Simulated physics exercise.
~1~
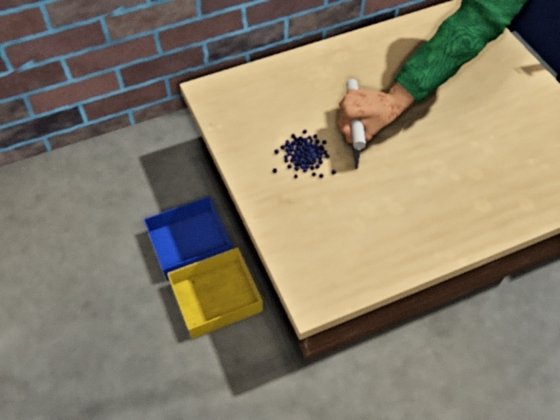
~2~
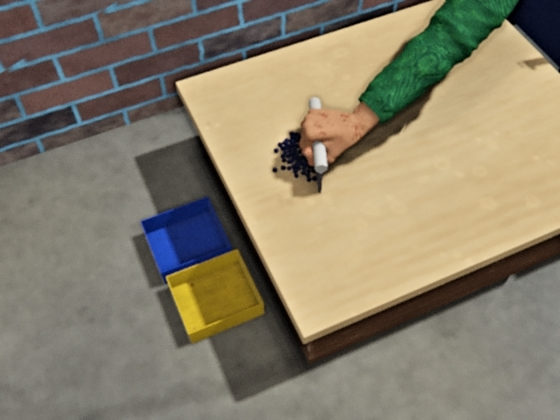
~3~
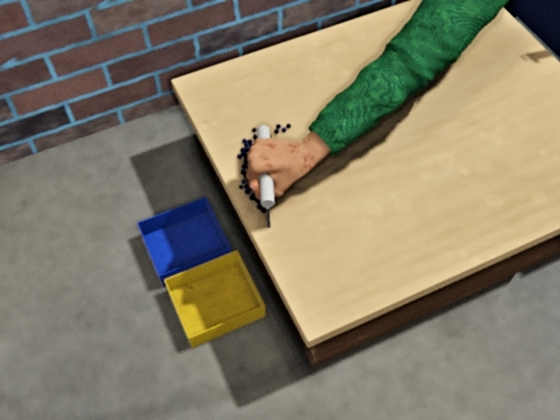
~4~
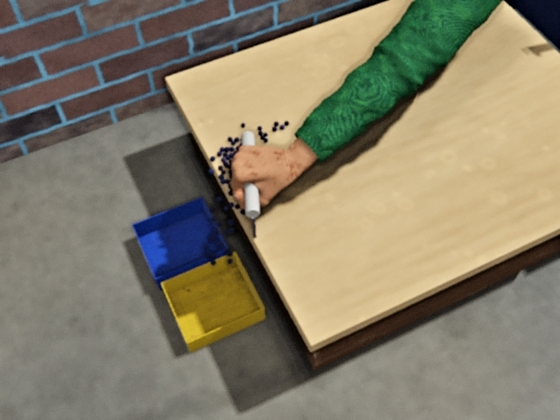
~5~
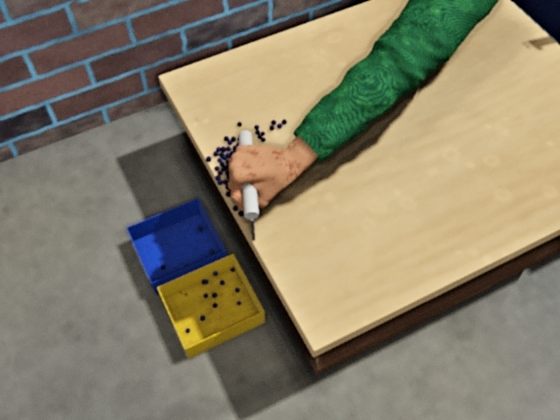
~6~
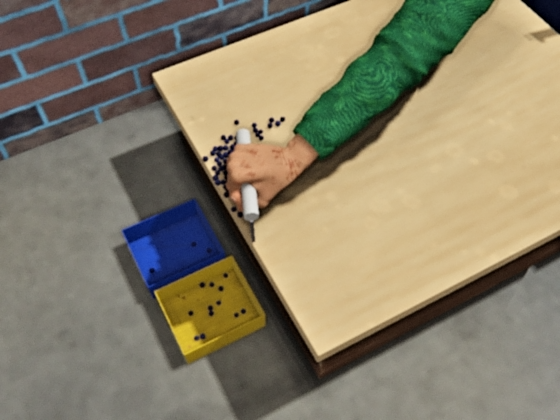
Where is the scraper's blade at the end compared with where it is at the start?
At the start the blade is on the tabletop to the right of the pile, well in from the left edge. By the end it is farther left and lower in view, right by the table edge near the tins.
On a tabletop, a hand pushes dark pieces left; some drop into tins, most stay.
